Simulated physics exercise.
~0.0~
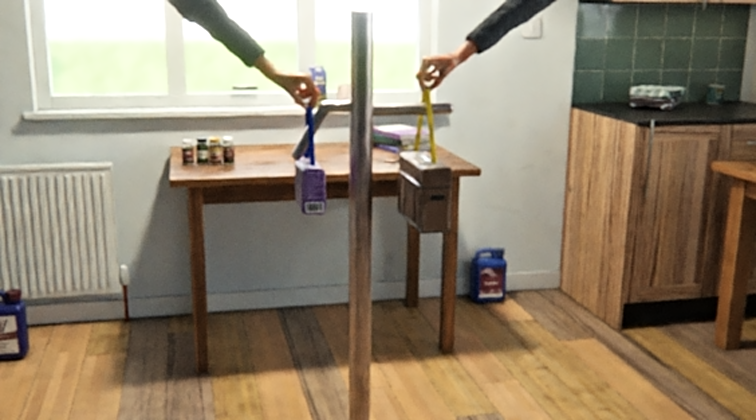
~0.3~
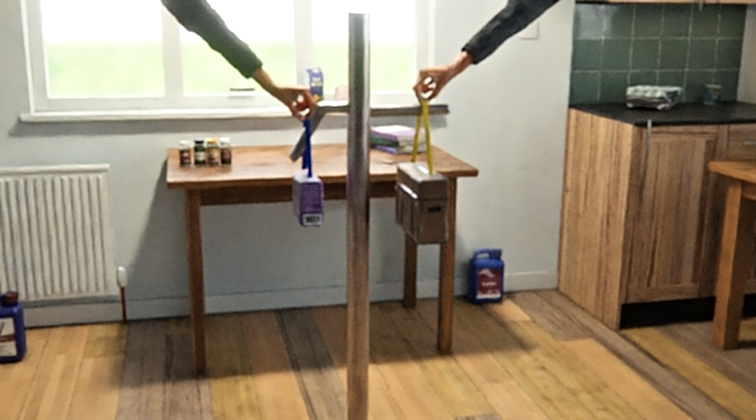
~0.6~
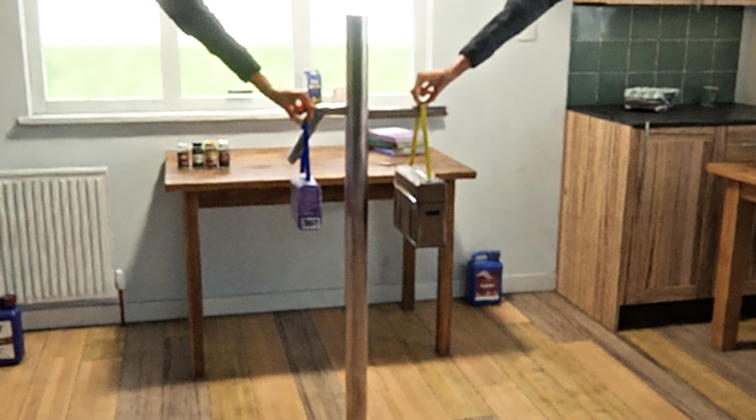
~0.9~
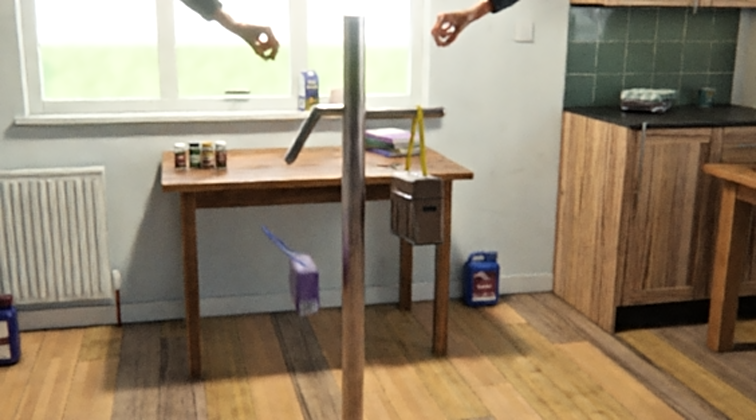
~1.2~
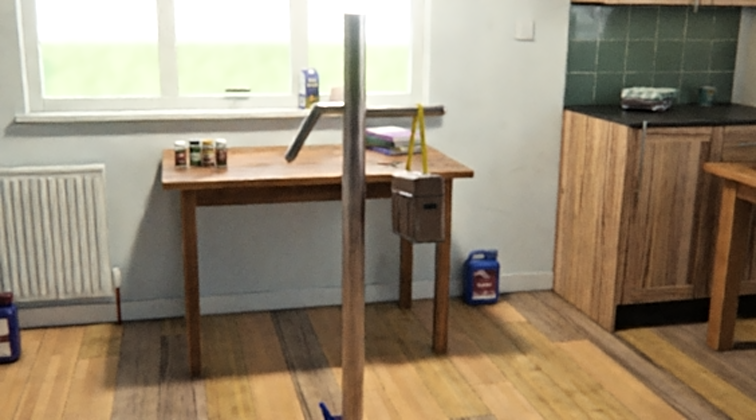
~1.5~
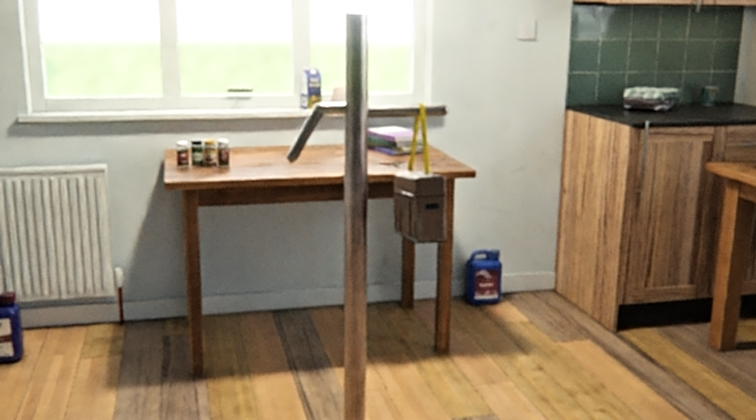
At the start, two hands reach in from above on either side of an upright post in a kitchen, one holding a purple pouch by a blue loop on the left, the other a brown case by a yellow loop on the right. They lower the items slightly toward the pegs on the post and pause there. Then both hands let go and draw back. The purple pouch drops at once, its loop trailing above it, and falls out of view to the floor. The brown case stays up, still hanging by its yellow loop on the right peg.
